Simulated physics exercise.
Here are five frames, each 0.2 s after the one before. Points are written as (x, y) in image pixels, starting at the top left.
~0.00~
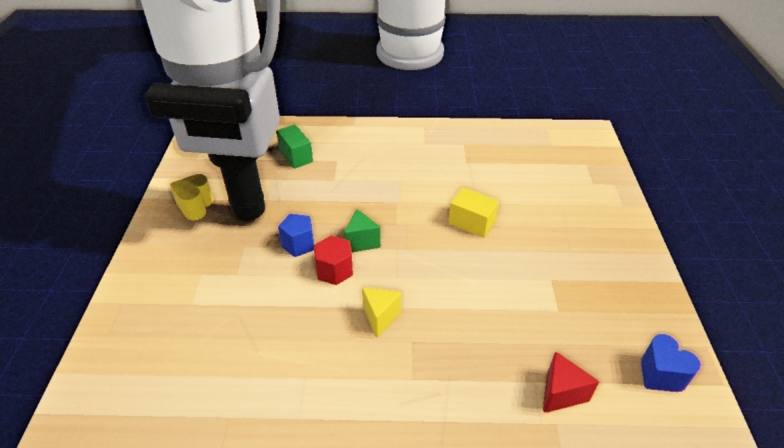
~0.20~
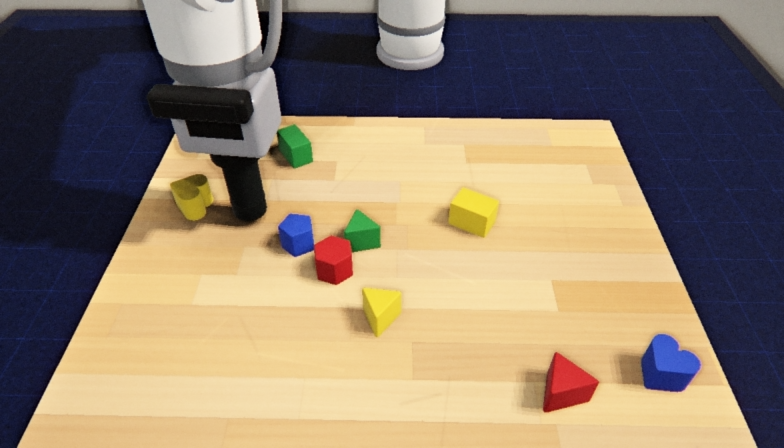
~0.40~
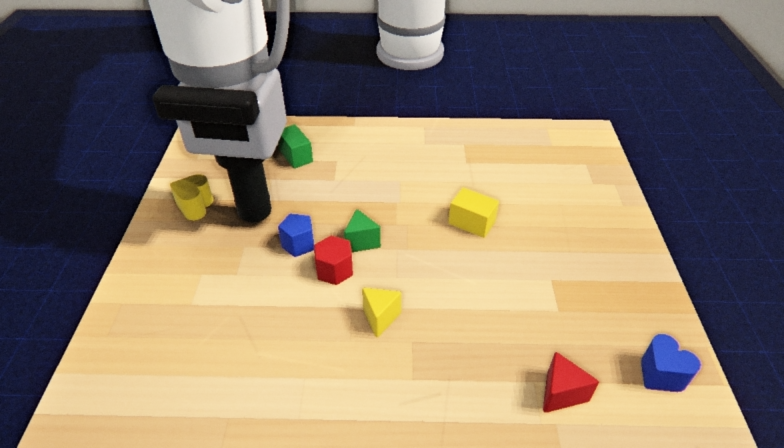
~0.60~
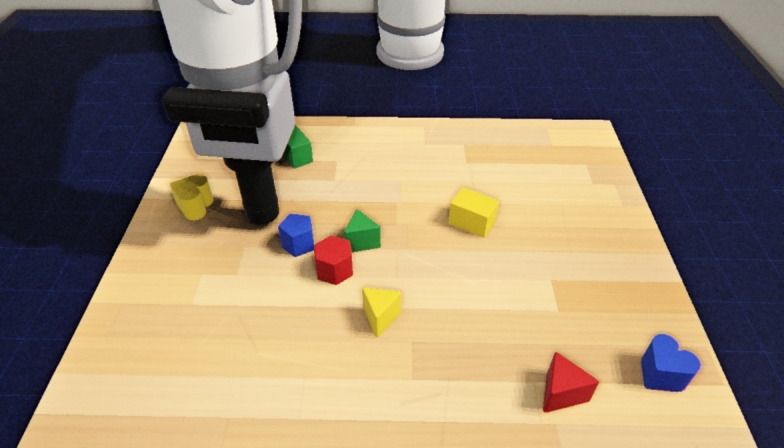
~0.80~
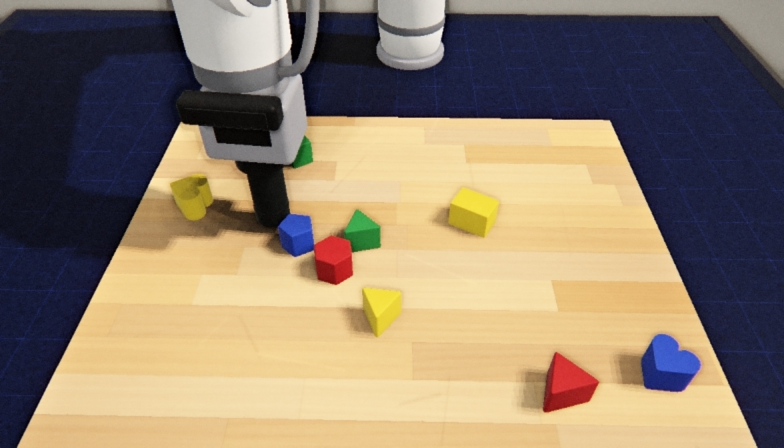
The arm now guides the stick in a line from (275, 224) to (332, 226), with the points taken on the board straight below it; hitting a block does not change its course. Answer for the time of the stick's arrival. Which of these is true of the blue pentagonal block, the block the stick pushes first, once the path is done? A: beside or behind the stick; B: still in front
A
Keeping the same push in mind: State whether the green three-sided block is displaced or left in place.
At the end of the path, it will still be in place.
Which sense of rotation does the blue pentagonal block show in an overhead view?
Its spin: Clockwise.
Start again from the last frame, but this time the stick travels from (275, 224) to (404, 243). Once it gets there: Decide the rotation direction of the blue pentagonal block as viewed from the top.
Spin direction: Clockwise.
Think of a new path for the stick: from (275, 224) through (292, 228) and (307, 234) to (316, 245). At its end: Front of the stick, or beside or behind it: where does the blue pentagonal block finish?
The stick should keep driving it forward.
On the path given first. Halfway along, stick at (302, 218); blue pentagonal block at (304, 226), turned 40° clockwise.
At the end, stick at (331, 219); blue pentagonal block at (307, 228), turned 60° clockwise; green three-sided block not moved.
